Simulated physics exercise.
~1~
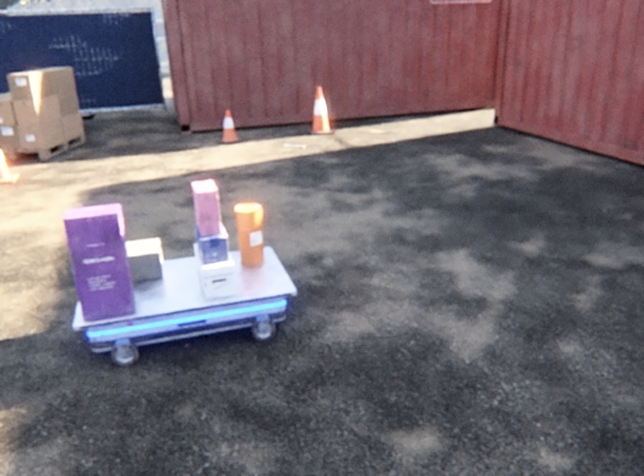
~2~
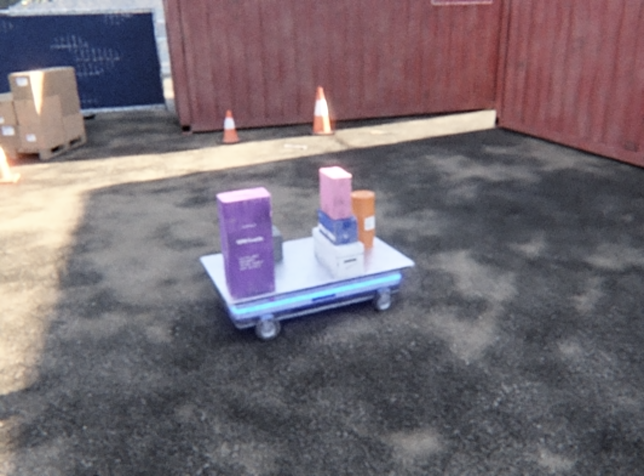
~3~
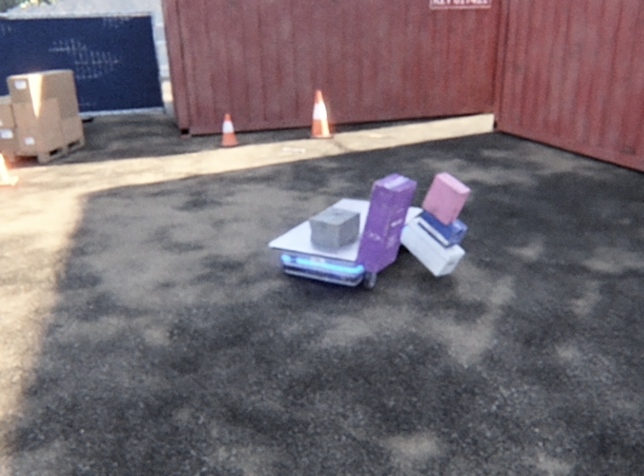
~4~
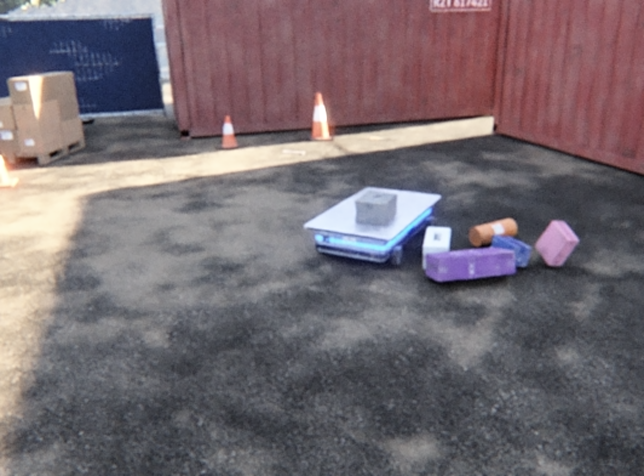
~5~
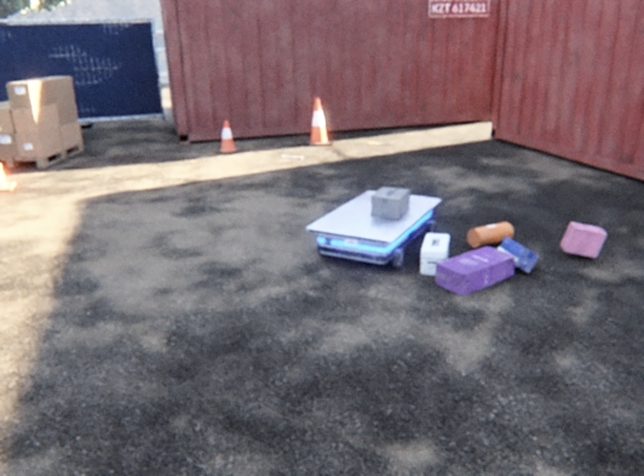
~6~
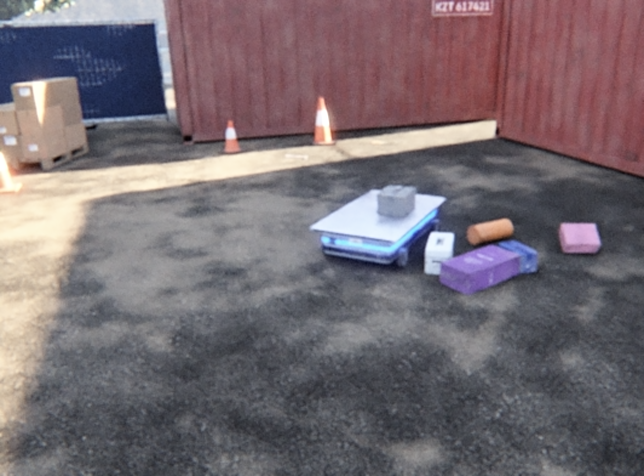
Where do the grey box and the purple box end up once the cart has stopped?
The grey box is still on top of the cart, while the purple box lies on its side on the ground to the right of it.
In this clip, a flat cart carrying several boxes and an orange canister rolls to the right across a paved yard and turns away, and its load tips and slides off the right side, leaving only the grey box aboard as the cart stops.
